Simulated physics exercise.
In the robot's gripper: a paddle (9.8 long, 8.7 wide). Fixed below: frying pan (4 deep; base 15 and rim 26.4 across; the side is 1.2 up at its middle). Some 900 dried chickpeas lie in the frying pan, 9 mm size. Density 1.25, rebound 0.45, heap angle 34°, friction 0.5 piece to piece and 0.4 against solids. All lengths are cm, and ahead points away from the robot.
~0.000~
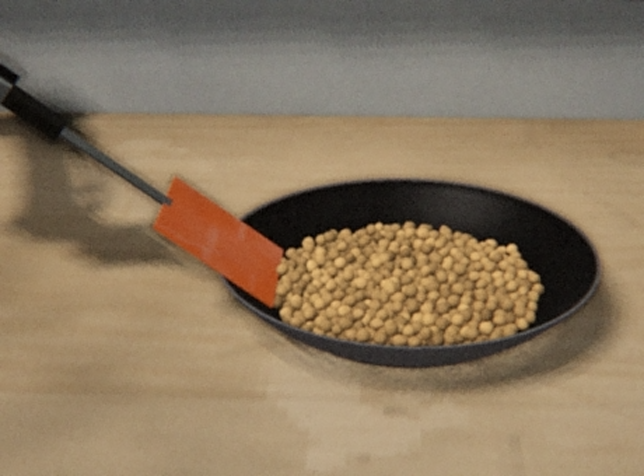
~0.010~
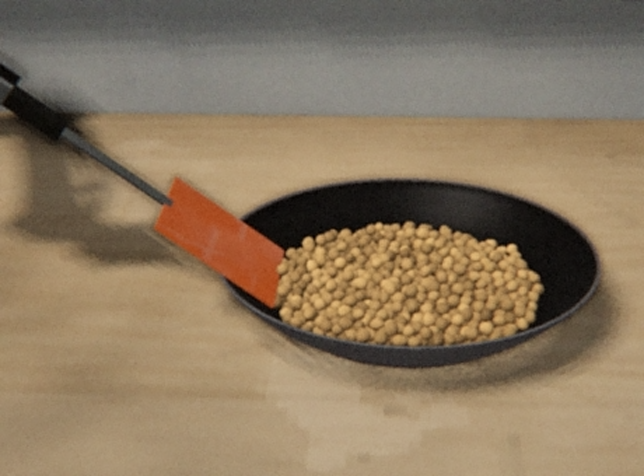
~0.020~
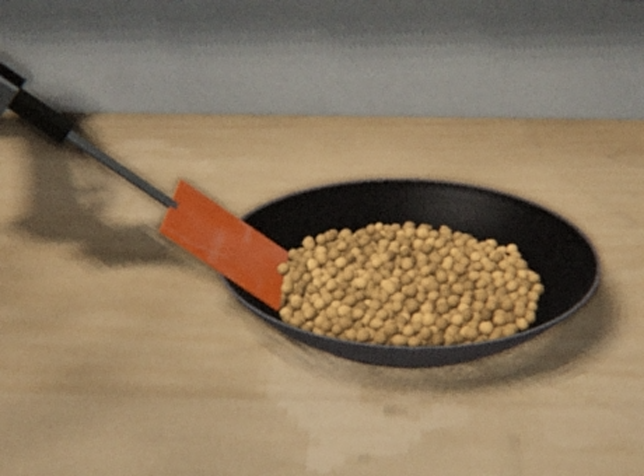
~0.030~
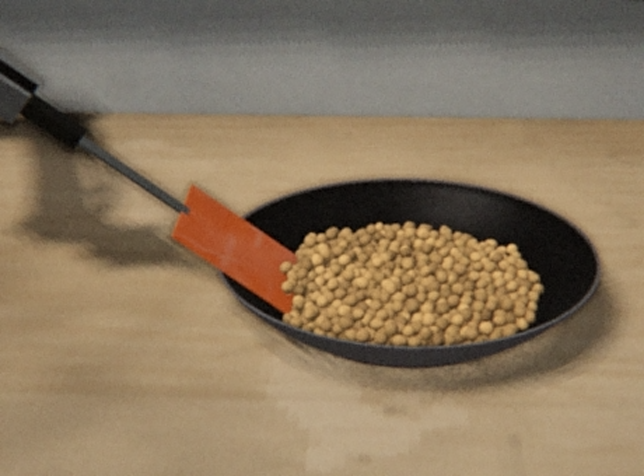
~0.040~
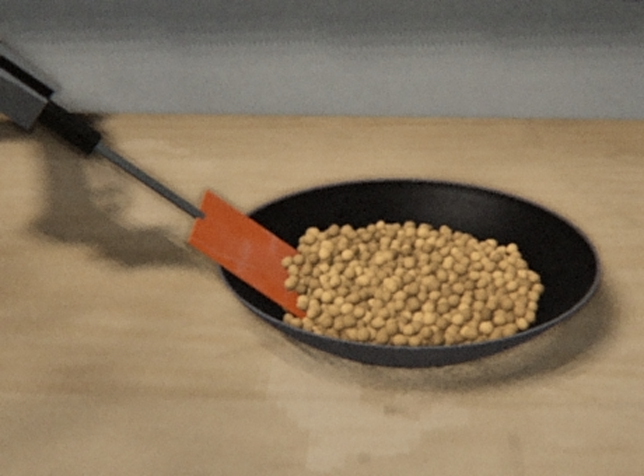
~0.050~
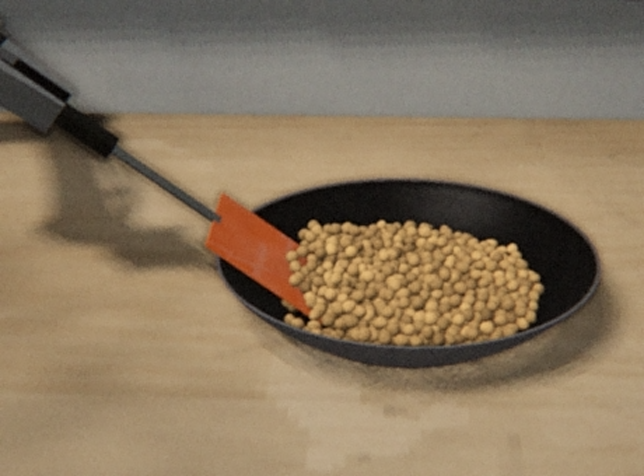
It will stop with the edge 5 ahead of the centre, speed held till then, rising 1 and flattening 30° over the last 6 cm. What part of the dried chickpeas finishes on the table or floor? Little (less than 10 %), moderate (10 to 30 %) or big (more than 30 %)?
Answer: Little; less than 10 % of the dried chickpeas finish on the table or floor.
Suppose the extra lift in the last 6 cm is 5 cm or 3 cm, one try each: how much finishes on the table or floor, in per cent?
About 15 and 5 per cent.
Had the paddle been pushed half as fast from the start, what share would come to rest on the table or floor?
Then about 0 per cent.
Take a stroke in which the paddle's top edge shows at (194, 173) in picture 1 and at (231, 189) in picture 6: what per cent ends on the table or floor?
Some 0 per cent.
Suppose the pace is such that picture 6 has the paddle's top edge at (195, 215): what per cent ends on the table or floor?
Some 0 per cent.
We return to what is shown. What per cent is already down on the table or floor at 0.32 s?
Some 5 per cent.
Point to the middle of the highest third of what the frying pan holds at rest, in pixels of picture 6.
Around (527, 266).
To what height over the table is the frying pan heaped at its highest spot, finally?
About 5.5 cm.
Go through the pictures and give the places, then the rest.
The first picture shows paddle top edge at (165, 201), sloping 37°; upper third of the load around (406, 276), from x 280 to 540, top at y 225; 900 in the frying pan.
The second picture shows paddle top edge at (166, 202), sloping 37°; upper third of the load around (406, 276), from x 280 to 540, top at y 225.
The third picture shows paddle top edge at (171, 204), sloping 37°; upper third of the load around (406, 276), from x 280 to 540, top at y 225.
The fourth picture shows paddle top edge at (182, 209), sloping 37°; upper third of the load around (402, 275), from x 285 to 540, top at y 225.
The fifth picture shows paddle top edge at (198, 215), sloping 37°; upper third of the load around (401, 274), from x 285 to 540, top at y 225.
The sixth picture shows paddle top edge at (214, 218), sloping 37°; upper third of the load around (396, 271), from x 285 to 540, top at y 225; 900 in the frying pan.
By 0.08 s, sloping 37°, highest piece 5 above the table; 900 in the frying pan.
By 0.11 s, sloping 27°, highest piece 6 above the table; 900 in the frying pan.
By 0.32 s, sloping 7°, highest piece 5 above the table; 869 in the frying pan, 29 on the table or floor, 2 on the blade or in flight.
By 1.37 s, sloping 7°, highest piece 5 above the table; 868 in the frying pan, 32 on the table or floor.
Final count, 868 in the frying pan, 32 on the table or floor. That is 4 % on the table or floor.
